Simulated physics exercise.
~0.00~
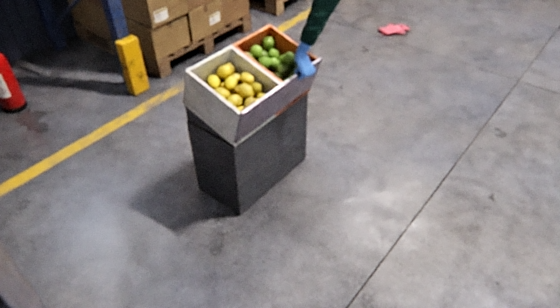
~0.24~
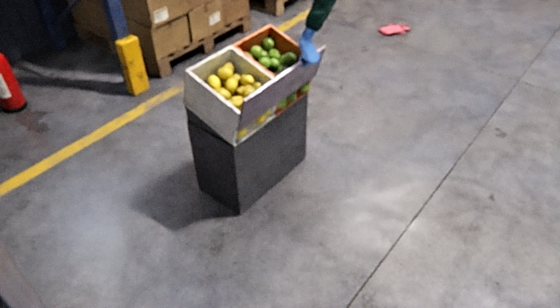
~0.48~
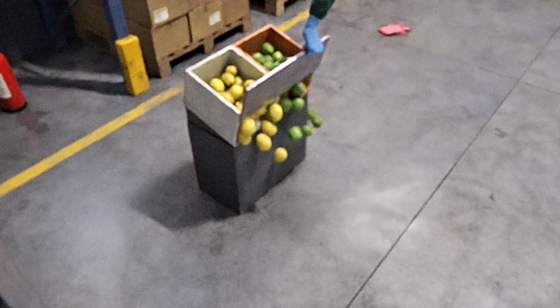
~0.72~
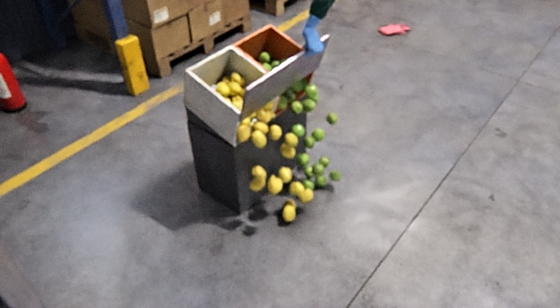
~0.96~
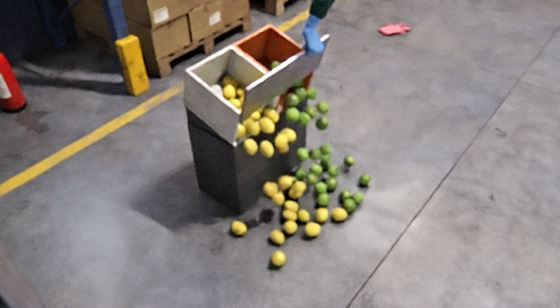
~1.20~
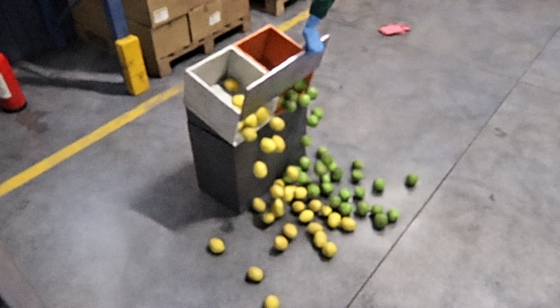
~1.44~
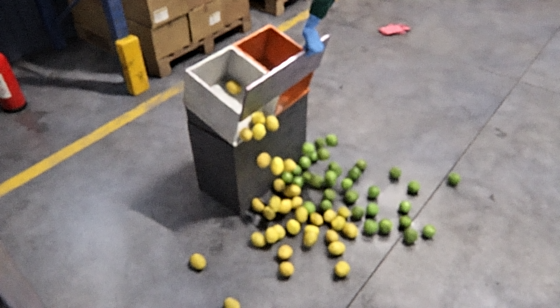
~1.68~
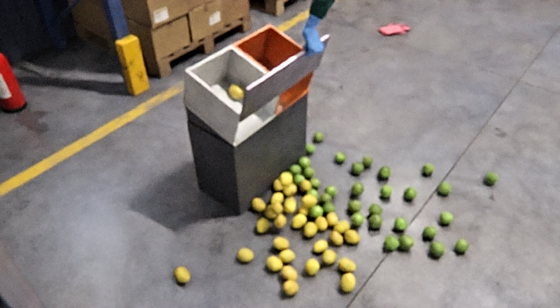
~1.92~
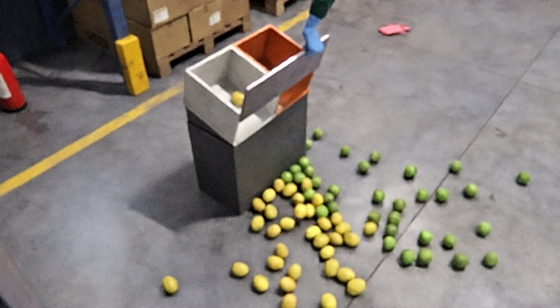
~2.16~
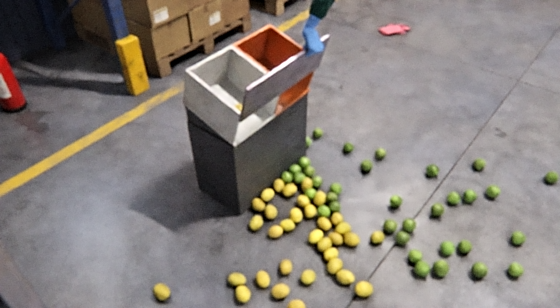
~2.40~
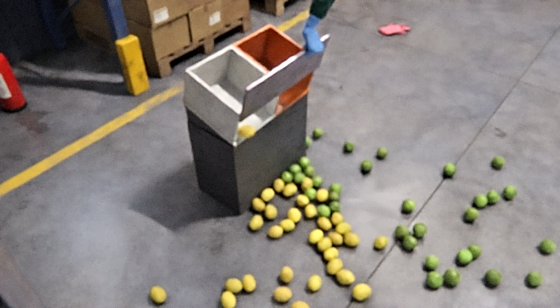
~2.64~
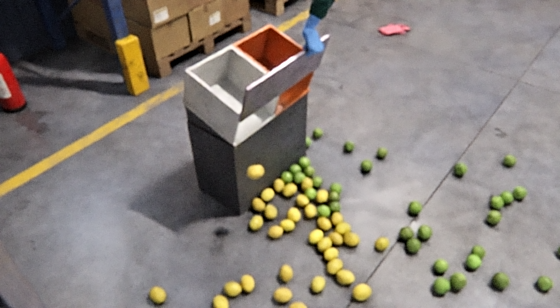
Yellow lemons and green apples poured from a two-part bin on a dark stand after a blue-gloved hand lifted its front panel, tumbling down and rolling across the grey floor until both compartments were empty and the fruit lay scattered in front.
